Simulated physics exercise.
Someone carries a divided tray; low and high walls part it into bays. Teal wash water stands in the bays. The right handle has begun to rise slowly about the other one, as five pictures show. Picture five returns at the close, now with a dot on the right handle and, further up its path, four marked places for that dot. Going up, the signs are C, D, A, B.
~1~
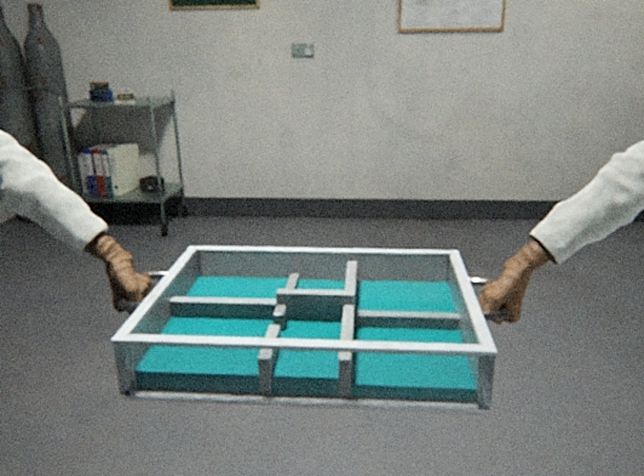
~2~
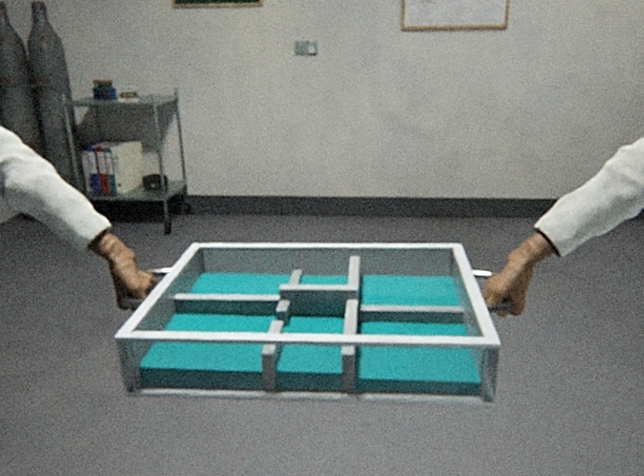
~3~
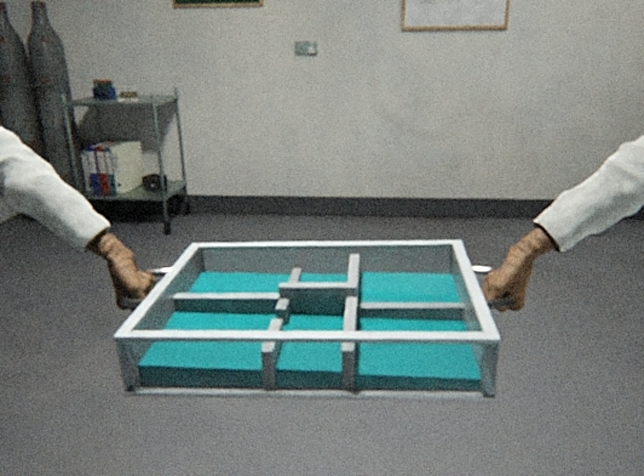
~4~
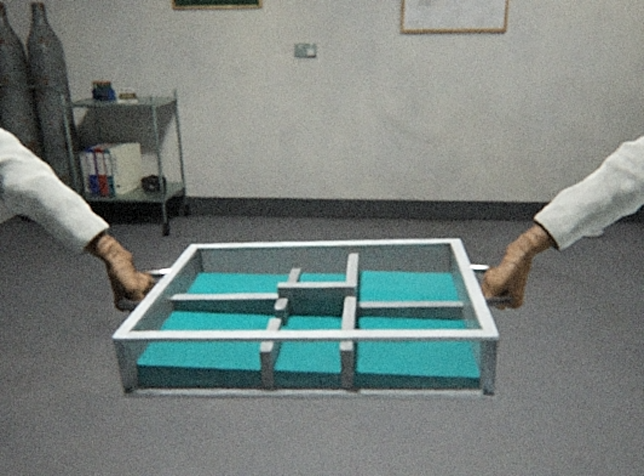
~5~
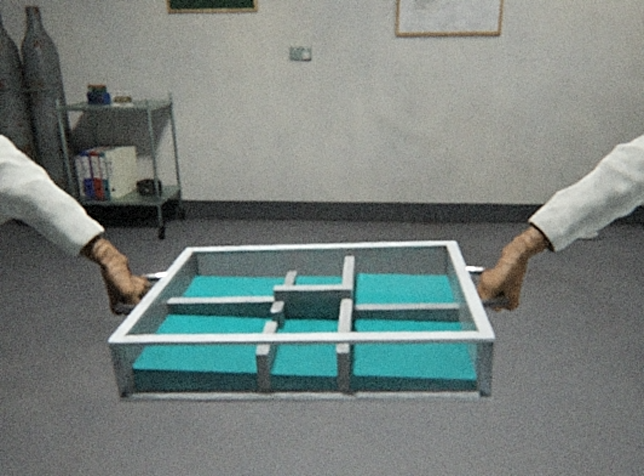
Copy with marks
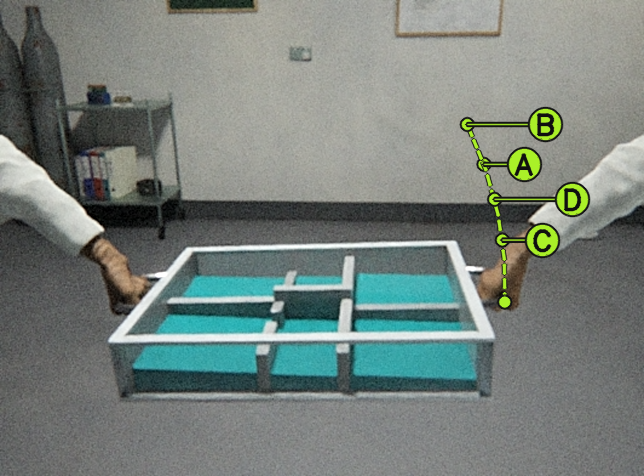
The clip shows two hands in white sleeves holding a clear-sided tray by its side handles, with teal liquid among grey dividing walls. The tray shifts slightly and tilts a little down to the left, while the liquid barely moves.
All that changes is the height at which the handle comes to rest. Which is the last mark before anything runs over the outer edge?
A will do.
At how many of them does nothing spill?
Three of the four.
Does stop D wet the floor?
No.
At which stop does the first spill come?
B.
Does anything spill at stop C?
No, that is safe.
On the marked copy, A at (484, 164); B at (467, 124); C at (502, 240); D at (494, 199).
For stop A, nothing spills; the front left bay holds the most.
For stop B, about 13 % goes over the rim.
For stop C, nothing spills; the front left bay holds the most.
For stop D, nothing spills; the front left bay holds the most.
